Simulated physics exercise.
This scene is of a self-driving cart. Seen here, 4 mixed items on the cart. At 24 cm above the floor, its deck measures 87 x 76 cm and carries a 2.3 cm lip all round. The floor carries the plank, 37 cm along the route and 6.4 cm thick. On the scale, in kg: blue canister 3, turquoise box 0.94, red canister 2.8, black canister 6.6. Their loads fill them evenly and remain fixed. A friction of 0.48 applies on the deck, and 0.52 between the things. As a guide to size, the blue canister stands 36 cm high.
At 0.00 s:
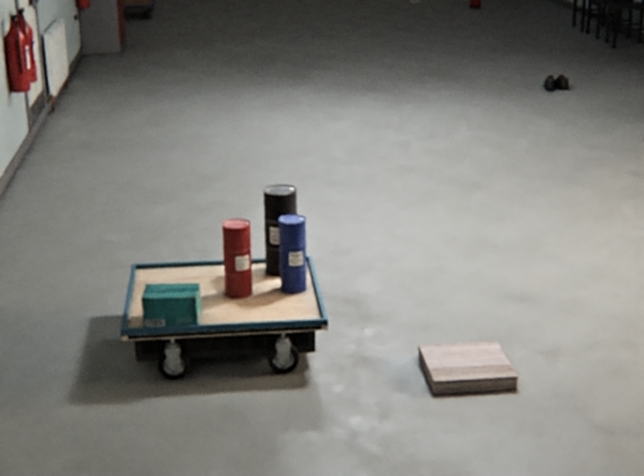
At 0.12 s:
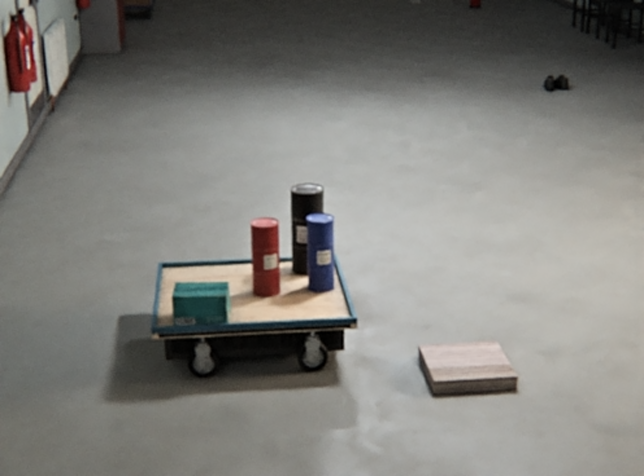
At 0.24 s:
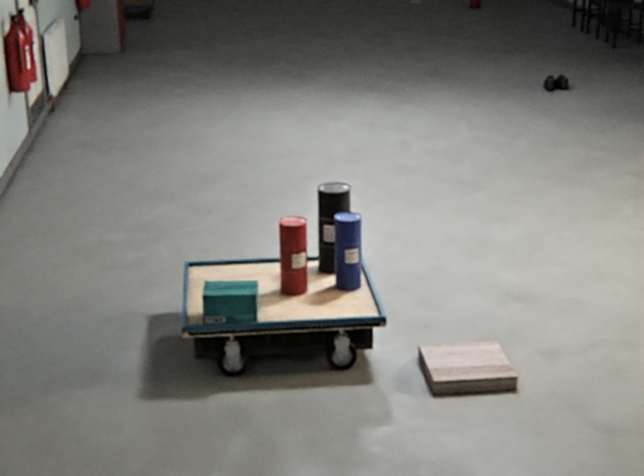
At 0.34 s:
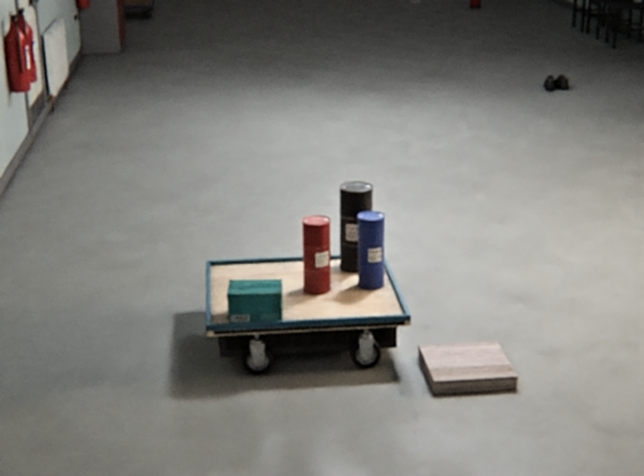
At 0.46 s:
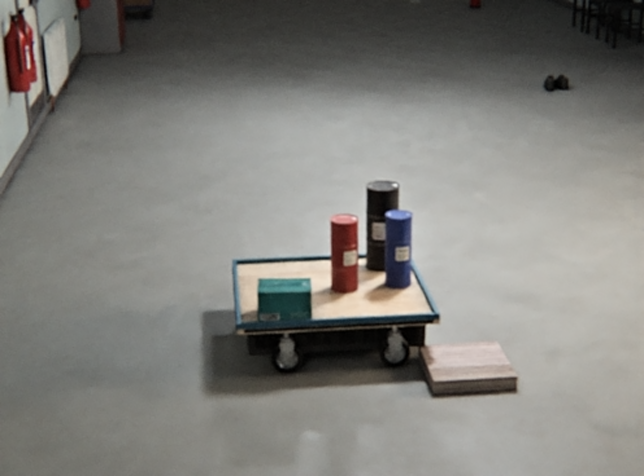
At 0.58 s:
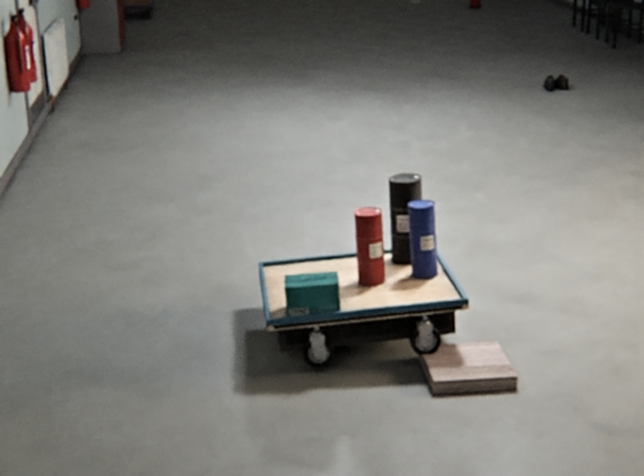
On a grey indoor floor, a cart carrying three canisters and a turquoise box rolls right, its front wheel meeting a plank.
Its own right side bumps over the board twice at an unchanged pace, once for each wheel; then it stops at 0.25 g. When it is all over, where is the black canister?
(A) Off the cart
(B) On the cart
Off the cart.
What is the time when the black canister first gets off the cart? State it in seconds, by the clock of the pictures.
1.4 s, roughly.
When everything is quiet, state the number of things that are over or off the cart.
The count comes out at 3.
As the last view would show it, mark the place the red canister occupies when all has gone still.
Near (596, 248).
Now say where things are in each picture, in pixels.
In the first picture, cart 0 cm along; black canister (281, 230); blue canister (293, 254).
In the second picture, cart 13 cm along; red canister (266, 257); blue canister (321, 253).
In the third picture, cart 26 cm along; turquoise box (231, 303); red canister (294, 256).
In the fourth picture, cart 37 cm along; blue canister (371, 251); turquoise box (256, 301).
In the fifth picture, cart 51 cm along; red canister (344, 254); blue canister (399, 249).
In the sixth picture, cart 64 cm along; black canister (406, 219); turquoise box (313, 294).
After 0.98 s, cart 108 cm along; black canister leaning 22° near (478, 216); blue canister leaning 50°; red canister leaning 24°.
After 1.38 s, cart 152 cm along; black canister leaning 45° near (548, 211); blue canister on its side; red canister leaning 65°.
After 1.78 s, cart 191 cm along; black canister now off the cart; blue canister on its side; red canister on its side.
At rest (3.5 s), off the cart, black canister; tipped over on the cart, blue canister and red canister; the last one in place, give or take 10 cm. In the last view, black canister near (603, 246).
